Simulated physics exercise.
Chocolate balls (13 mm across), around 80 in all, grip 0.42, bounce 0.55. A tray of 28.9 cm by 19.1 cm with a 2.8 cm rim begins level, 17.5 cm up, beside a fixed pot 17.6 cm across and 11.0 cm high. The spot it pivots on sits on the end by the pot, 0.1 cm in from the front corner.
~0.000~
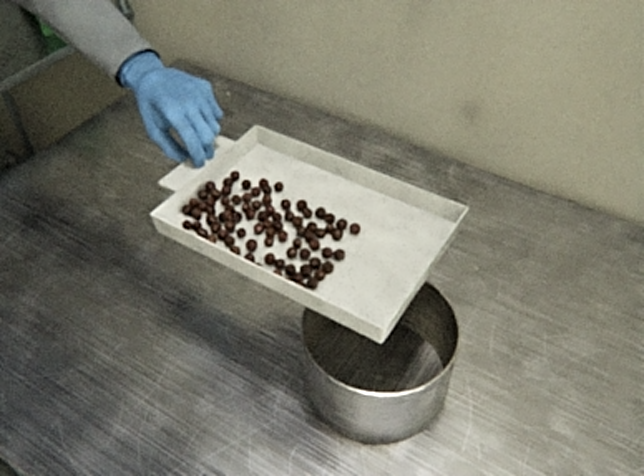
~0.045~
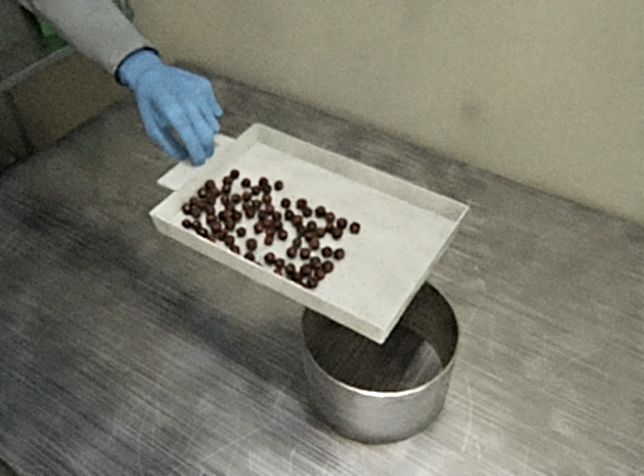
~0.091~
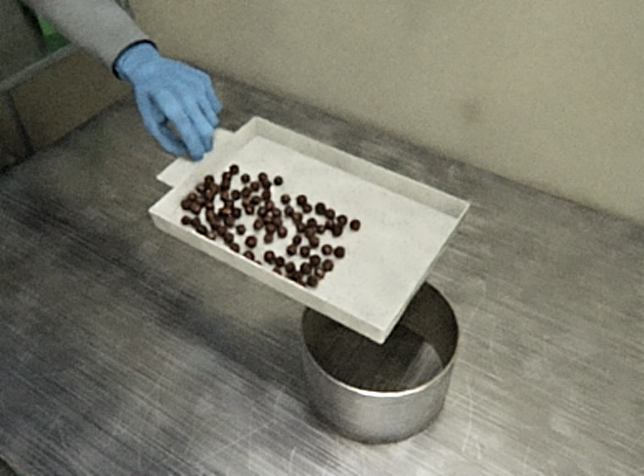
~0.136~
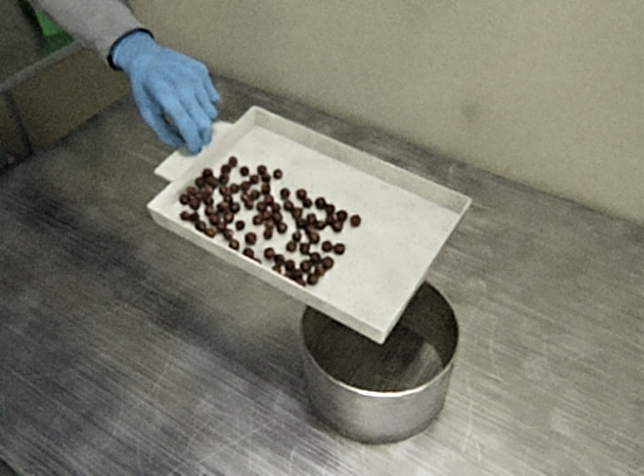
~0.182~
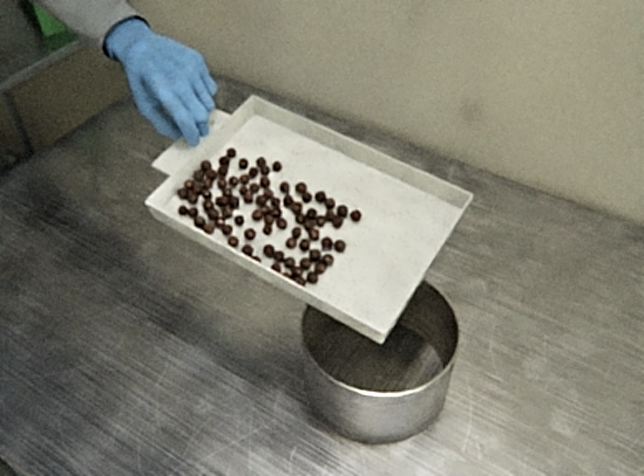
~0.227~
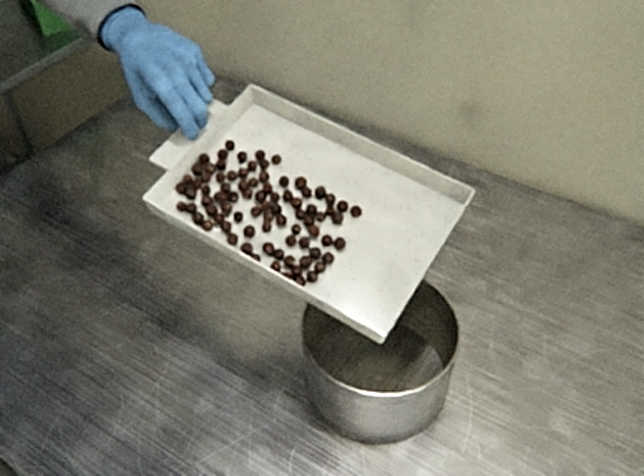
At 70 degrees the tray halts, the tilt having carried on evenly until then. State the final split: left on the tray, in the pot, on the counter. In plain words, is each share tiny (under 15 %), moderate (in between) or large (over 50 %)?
Left on the tray: A majority; pot: A low amount; counter: A low amount.
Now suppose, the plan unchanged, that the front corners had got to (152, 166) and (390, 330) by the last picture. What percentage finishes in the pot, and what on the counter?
Pot 0; counter 25.
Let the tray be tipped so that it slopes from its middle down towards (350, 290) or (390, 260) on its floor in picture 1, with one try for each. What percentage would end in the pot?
First try: Around 0 percent; second try: Around 0 percent.
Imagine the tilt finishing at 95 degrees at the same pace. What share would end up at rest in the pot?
It would land at about 0 percent.
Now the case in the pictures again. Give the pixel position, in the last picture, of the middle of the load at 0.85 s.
Approximately (285, 254) in the last view.
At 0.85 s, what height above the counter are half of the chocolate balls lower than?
The halfway mark is near 26 cm.
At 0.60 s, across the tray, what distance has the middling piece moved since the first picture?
By then it sits near 5 cm from where it began.
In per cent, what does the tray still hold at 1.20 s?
Close to 100 in a hundred.
Then, at 0.60 s, tilt 41 degrees; the tray holds 100 %, the pot 0 %.
After 0.85 s, tilt 59 degrees; the tray holds 100 %, the pot 0 %.
After 1.20 s, tilt 70 degrees; the tray holds 100 %, the pot 0 %.
In the end, at 2.3 s, tray 100 %, pot 0 %, counter 0 %.
